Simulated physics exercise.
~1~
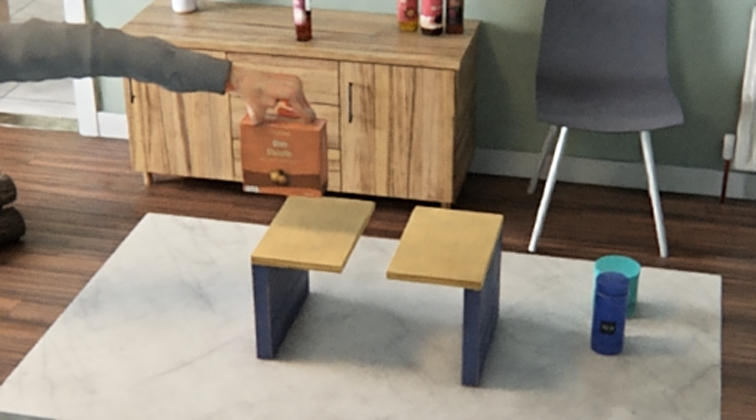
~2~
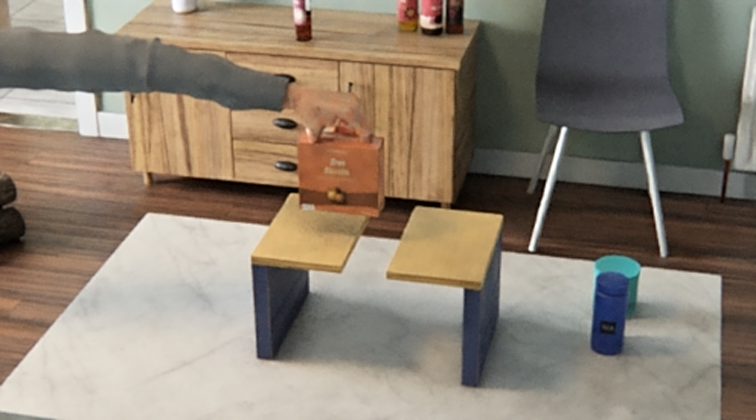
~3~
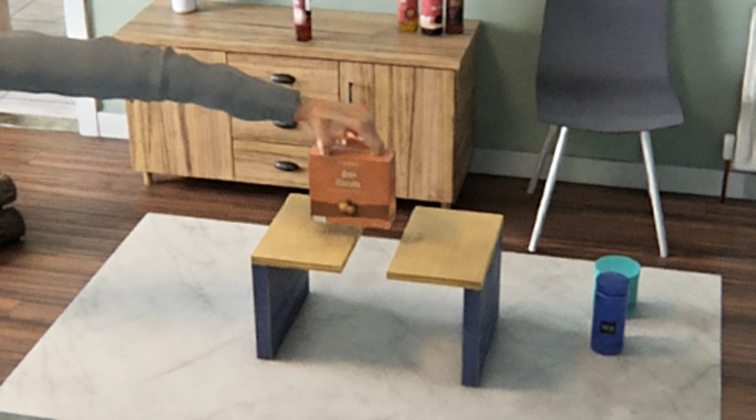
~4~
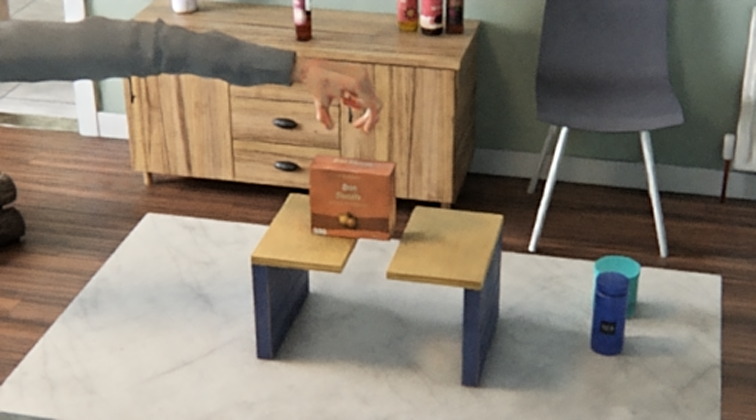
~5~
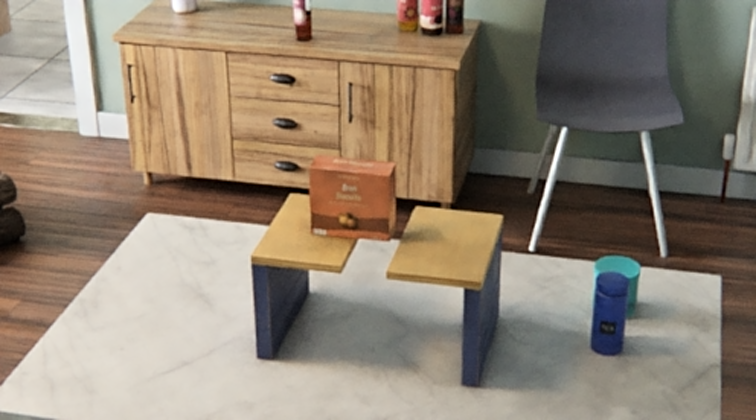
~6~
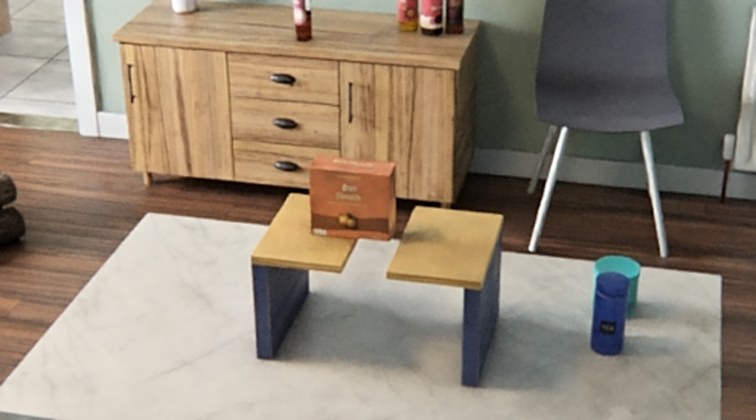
An orange packet was carried rightward by a hand and lowered over the gap between two yellow-topped ledges, then let go as the hand withdrew. It stayed upright on top, while the turquoise tin and blue jar nearby never moved.
